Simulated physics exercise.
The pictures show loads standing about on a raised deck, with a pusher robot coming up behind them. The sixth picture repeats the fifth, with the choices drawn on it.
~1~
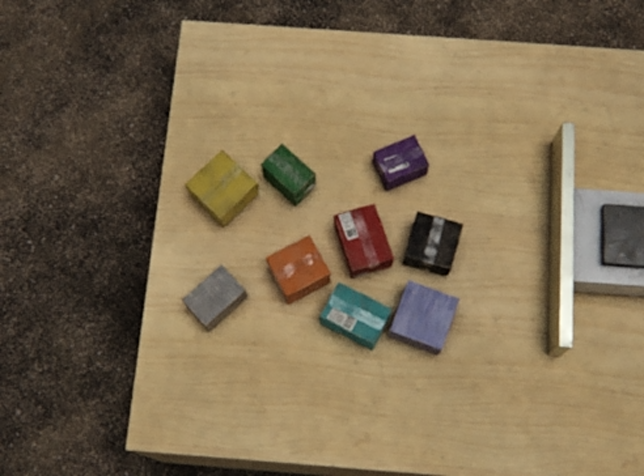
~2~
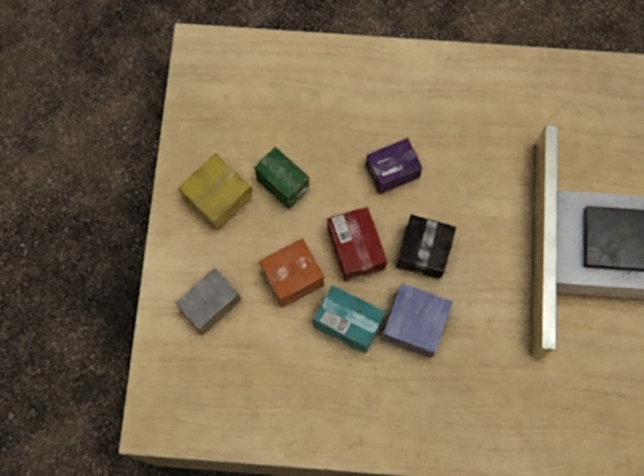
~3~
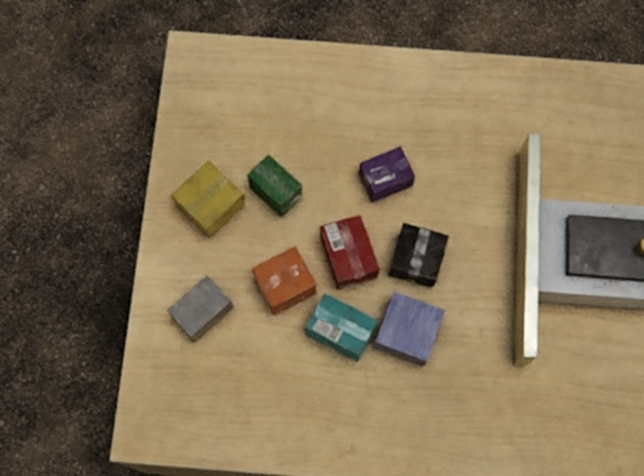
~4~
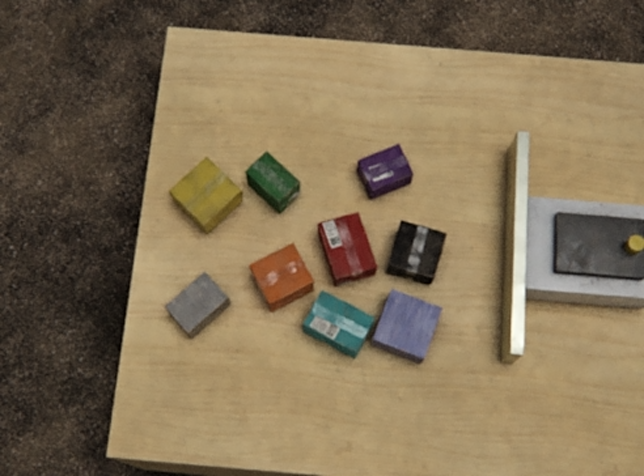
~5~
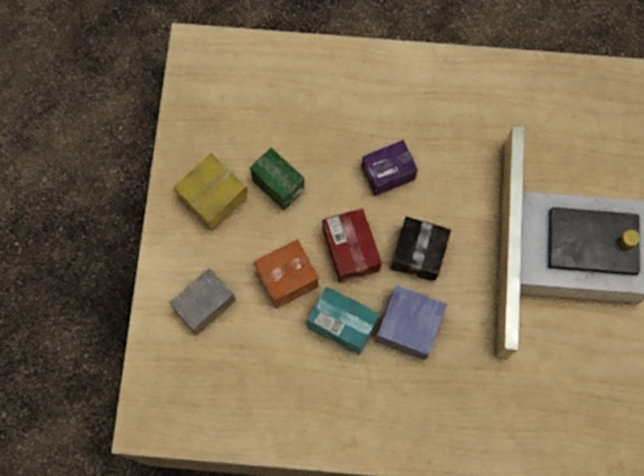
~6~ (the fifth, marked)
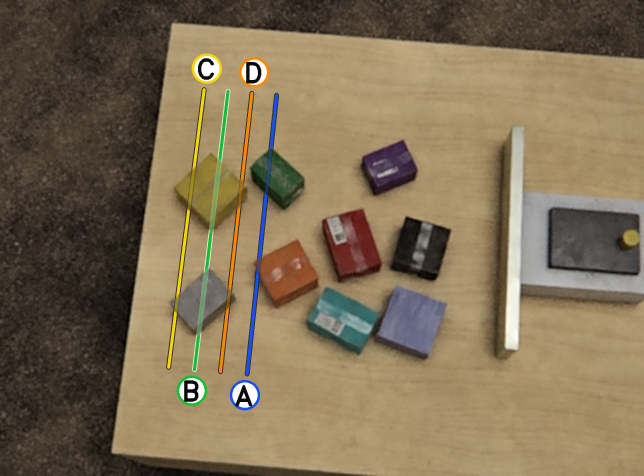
At first, nine colourful boxes sit scattered on a wooden surface, with a pusher's upright plate to their right. The pusher slides leftward, narrowing the gap, and a yellow knob comes into view on its dark top. The view shifts slightly, but the boxes stay in place, still untouched.
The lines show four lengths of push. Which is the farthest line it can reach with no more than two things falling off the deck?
It should halt at D.
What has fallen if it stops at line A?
The grey crate goes over.
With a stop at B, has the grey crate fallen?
By then, yes.
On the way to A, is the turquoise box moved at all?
By then, yes.
On the marked copy, A at (263, 229); B at (212, 225); C at (187, 223); D at (237, 227).
With D. Early on, robot (487, 232); turquoise box (311, 324); blue crate (373, 321).
Further on, robot (386, 224); grey crate (155, 314); yellow box (202, 187).
At the end, robot (310, 218); orange parcel over the edge; grey crate over the edge; two fallen.
As for the rest, A is within the limit but short; B drops five; C drops five.
